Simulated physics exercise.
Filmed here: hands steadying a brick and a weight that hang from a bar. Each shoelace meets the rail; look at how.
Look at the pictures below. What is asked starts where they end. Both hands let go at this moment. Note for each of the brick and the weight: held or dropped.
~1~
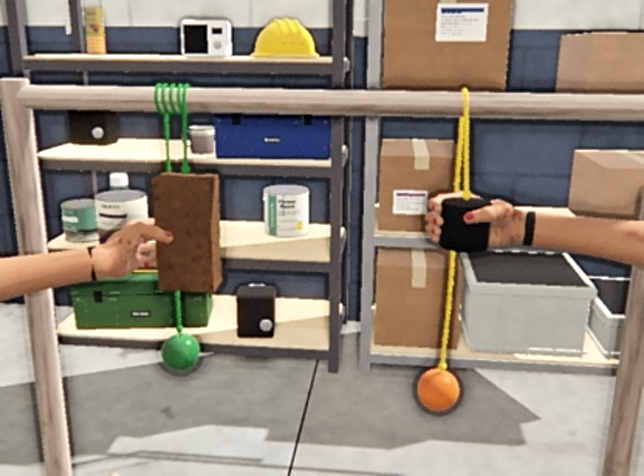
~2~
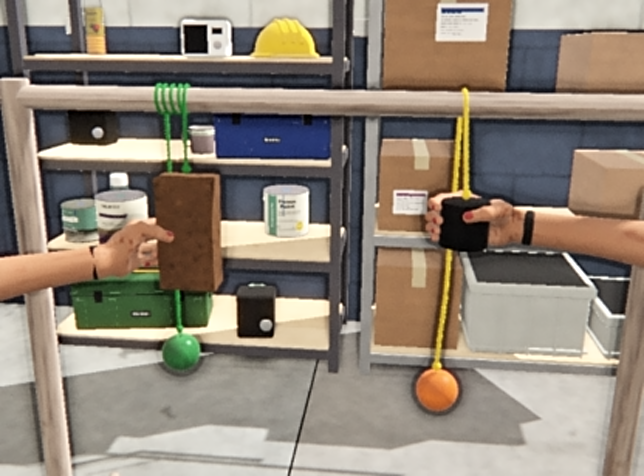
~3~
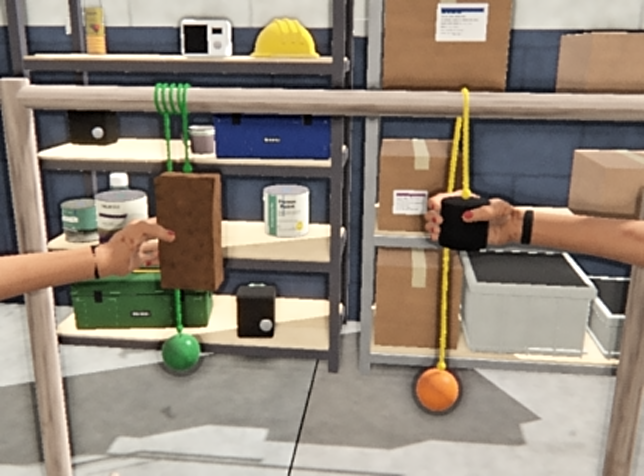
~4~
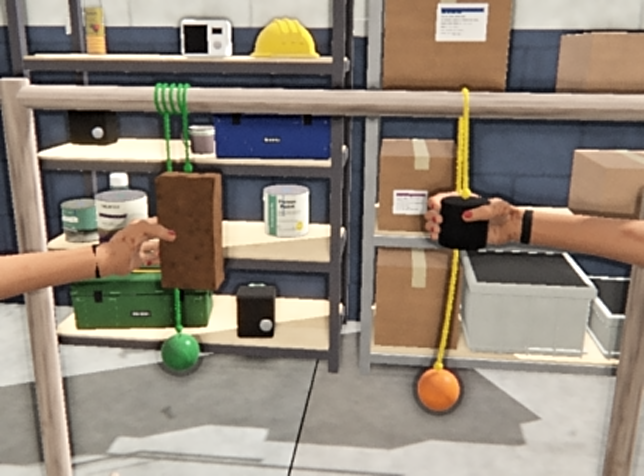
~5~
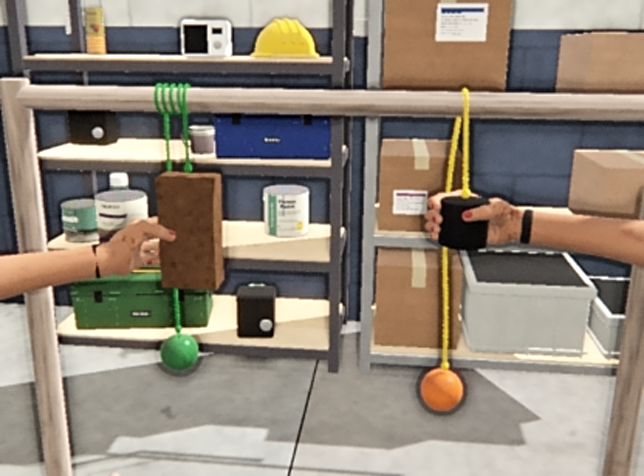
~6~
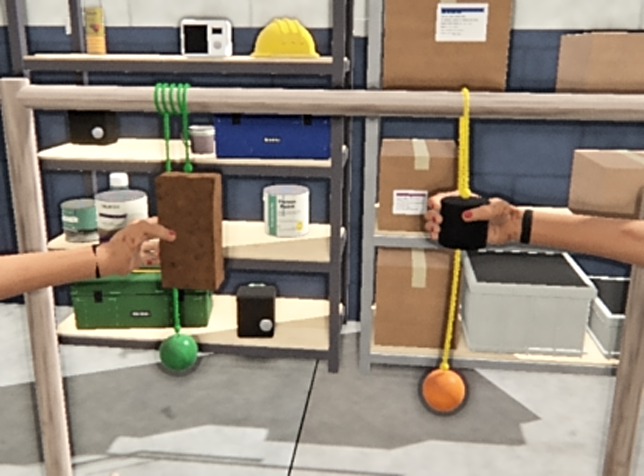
Result: The brick held; the weight dropped.
Then, 0.38 s on from there, brick off the floor near (190, 230); weight dropping near (450, 399).
Then, 0.68 s on from there, brick off the floor near (189, 230); weight on the floor.
In the end, brick off the floor near (189, 230); weight on the floor. The brick keeps its height and the weight runs down to the floor.
